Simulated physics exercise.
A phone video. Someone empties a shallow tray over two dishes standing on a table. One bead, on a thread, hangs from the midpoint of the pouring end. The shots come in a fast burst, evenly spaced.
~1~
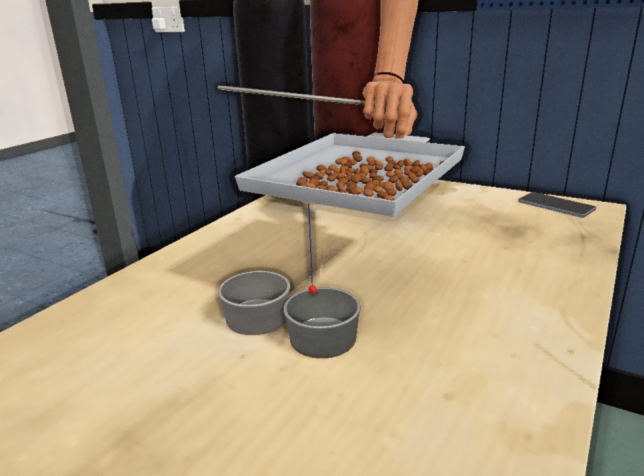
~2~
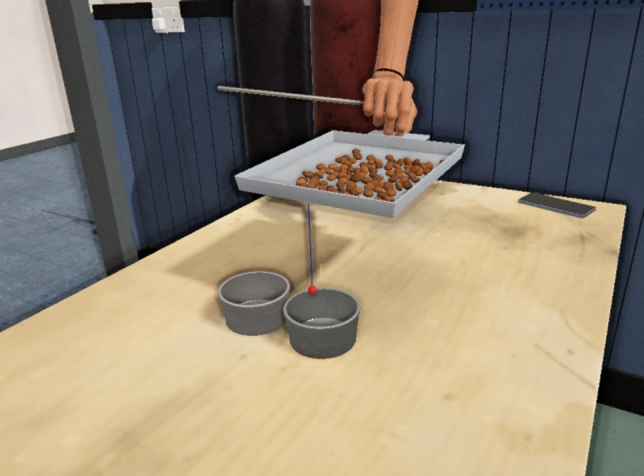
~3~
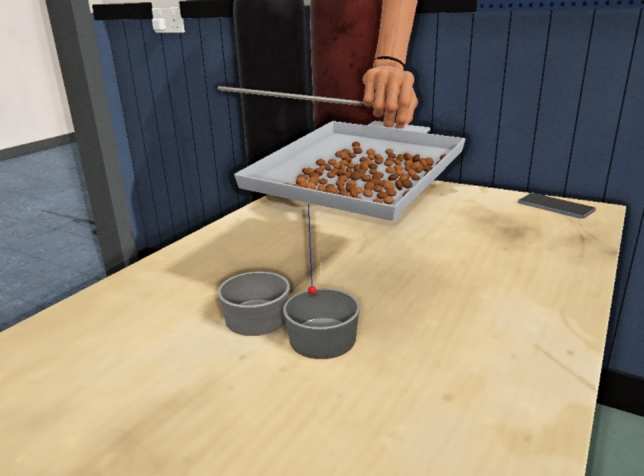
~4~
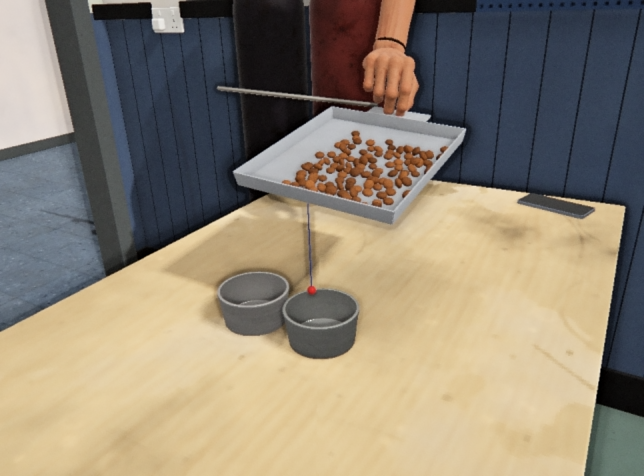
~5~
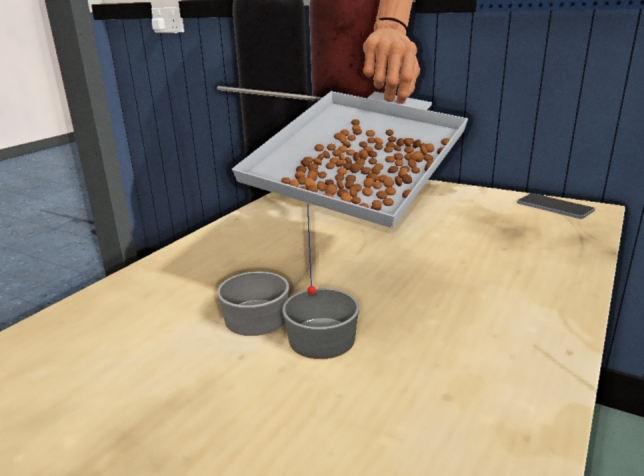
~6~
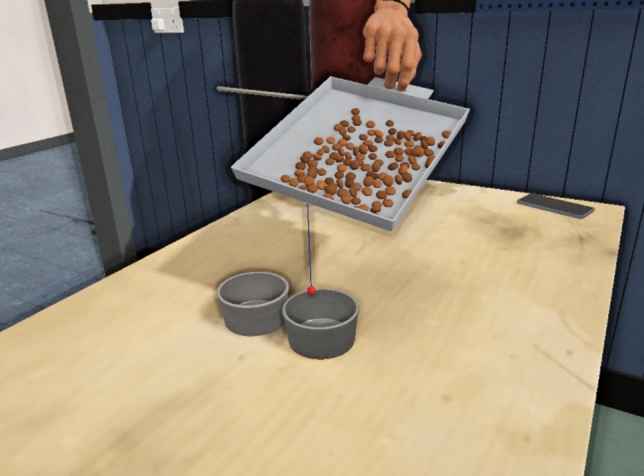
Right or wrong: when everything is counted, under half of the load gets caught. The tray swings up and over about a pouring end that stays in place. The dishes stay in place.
Right.
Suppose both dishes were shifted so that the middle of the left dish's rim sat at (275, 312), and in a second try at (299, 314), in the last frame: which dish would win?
Try 1: The dish at right; try 2: The dish at right.
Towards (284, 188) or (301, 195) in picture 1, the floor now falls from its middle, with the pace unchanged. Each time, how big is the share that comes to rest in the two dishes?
I'd put it at some 80 % and then some 30 %.
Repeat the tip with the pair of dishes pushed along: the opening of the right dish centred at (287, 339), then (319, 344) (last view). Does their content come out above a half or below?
In the first position a minority, in the second a minority.
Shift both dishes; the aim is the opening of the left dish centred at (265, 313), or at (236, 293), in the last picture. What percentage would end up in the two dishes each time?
Trial 1 about 40 %, trial 2 about 10 %.
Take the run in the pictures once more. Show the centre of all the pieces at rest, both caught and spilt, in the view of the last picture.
(374, 371).
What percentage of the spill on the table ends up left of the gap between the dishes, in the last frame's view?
Estimate: About 0 percent.
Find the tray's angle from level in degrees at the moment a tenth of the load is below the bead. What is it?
Roughly 80 degrees from level.
Shortly afterwards, tray tipped steeply; all but a few on the tray; only a few in the air.
Next, tray tipped past a quarter turn; near a quarter on the tray; only a few in the right dish; near two thirds outside both; a little in the air.
Some moments later, tray tipped past a quarter turn; a little in the right dish; the bulk outside both.
In the end, tray tipped past a quarter turn; a little in the right dish; none at all in the left dish; the bulk outside both.
